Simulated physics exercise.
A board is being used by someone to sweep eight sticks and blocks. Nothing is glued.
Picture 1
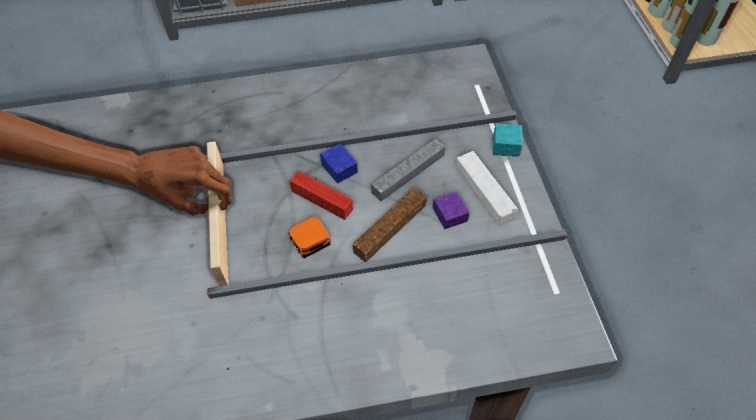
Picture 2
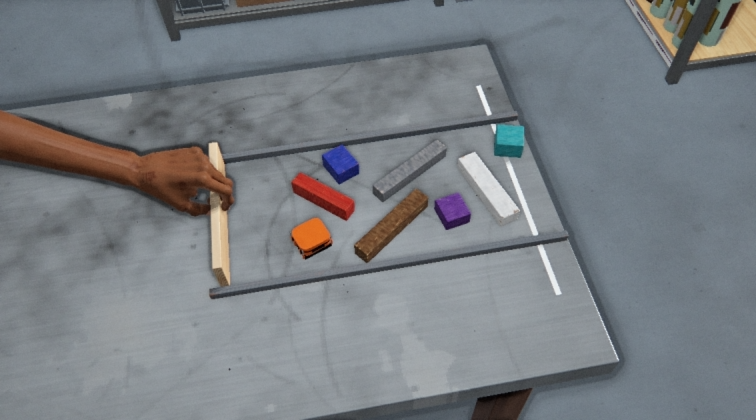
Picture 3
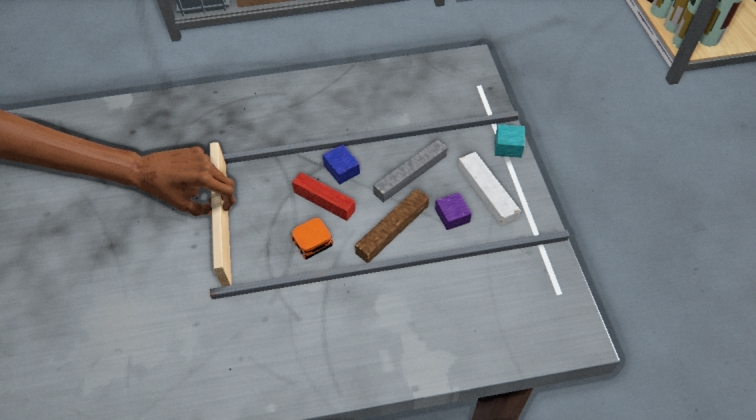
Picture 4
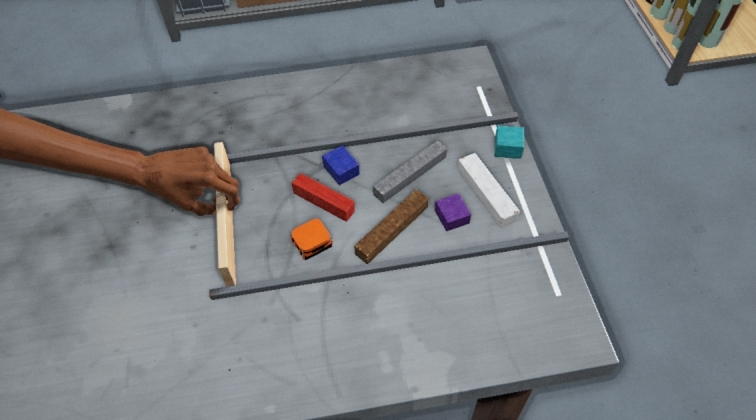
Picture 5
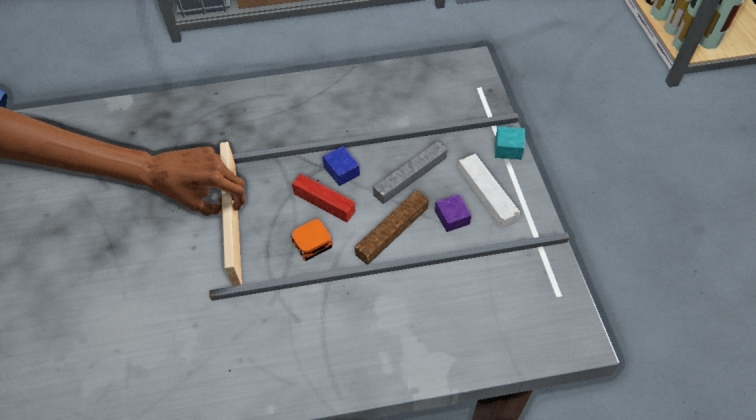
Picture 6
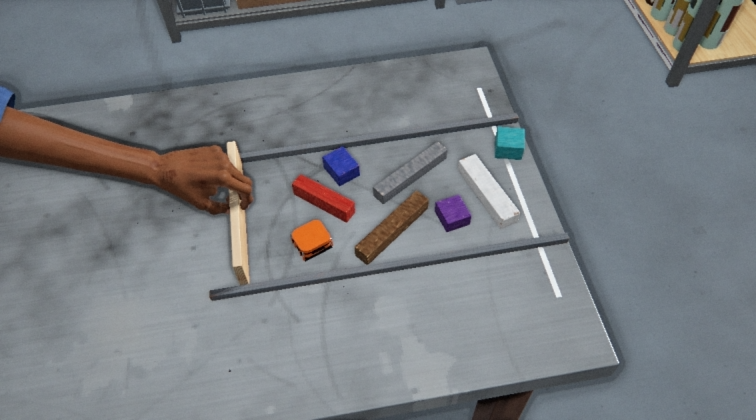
Wooden board held upright by a hand sliding slightly right between two dark rails, the colored blocks and sticks ahead staying still.
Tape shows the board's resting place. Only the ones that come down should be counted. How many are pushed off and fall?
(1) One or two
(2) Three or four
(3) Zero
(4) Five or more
Five or more.
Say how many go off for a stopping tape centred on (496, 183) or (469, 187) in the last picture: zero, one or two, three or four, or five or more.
Place by place: Three to four, then just one or two.
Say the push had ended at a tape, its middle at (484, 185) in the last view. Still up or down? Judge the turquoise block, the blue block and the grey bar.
The turquoise block topples off, the blue block stays put, and the grey bar stays put.
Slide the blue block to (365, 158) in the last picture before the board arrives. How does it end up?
In that case it keeps its place.
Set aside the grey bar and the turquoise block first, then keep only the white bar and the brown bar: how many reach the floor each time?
In order, the numbers are 3 and 3.
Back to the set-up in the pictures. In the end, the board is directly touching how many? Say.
Number in contact with it: 3.
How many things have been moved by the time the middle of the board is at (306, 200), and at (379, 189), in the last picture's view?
The counts are 2 and 6.
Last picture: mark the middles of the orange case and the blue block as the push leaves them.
Reading them off: First (543, 208); then (519, 133).
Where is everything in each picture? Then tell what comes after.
Turquoise block (507, 140); white bar (485, 188); purple block (451, 210); board (217, 211); tape (512, 177), in the first frame.
White bar (487, 188); grey bar (410, 170), in the second frame.
Purple block (453, 211); blue block (341, 164), in the third frame.
Turquoise block (509, 142); board (225, 212), in the fourth frame.
White bar (488, 190); brown bar (393, 227), in the fifth frame.
Turquoise block (509, 143); white bar (488, 190); purple block (453, 213); board (238, 211); tape (514, 180), in the sixth frame.
A little later, none off yet; turquoise block at rest near (509, 143); white bar at rest near (488, 190); purple block at rest near (453, 213).
Next, none off yet; turquoise block at rest near (509, 143); white bar moving near (492, 189); purple block shifted about its own width near (478, 215).
Later still, one off so far; turquoise block upside down near (542, 176); white bar shifted about its own width near (550, 178); purple block shifted well along near (543, 208).
When it is over, the number that fall off is five or more; down, brown bar, grey bar, purple block, white bar and turquoise block.
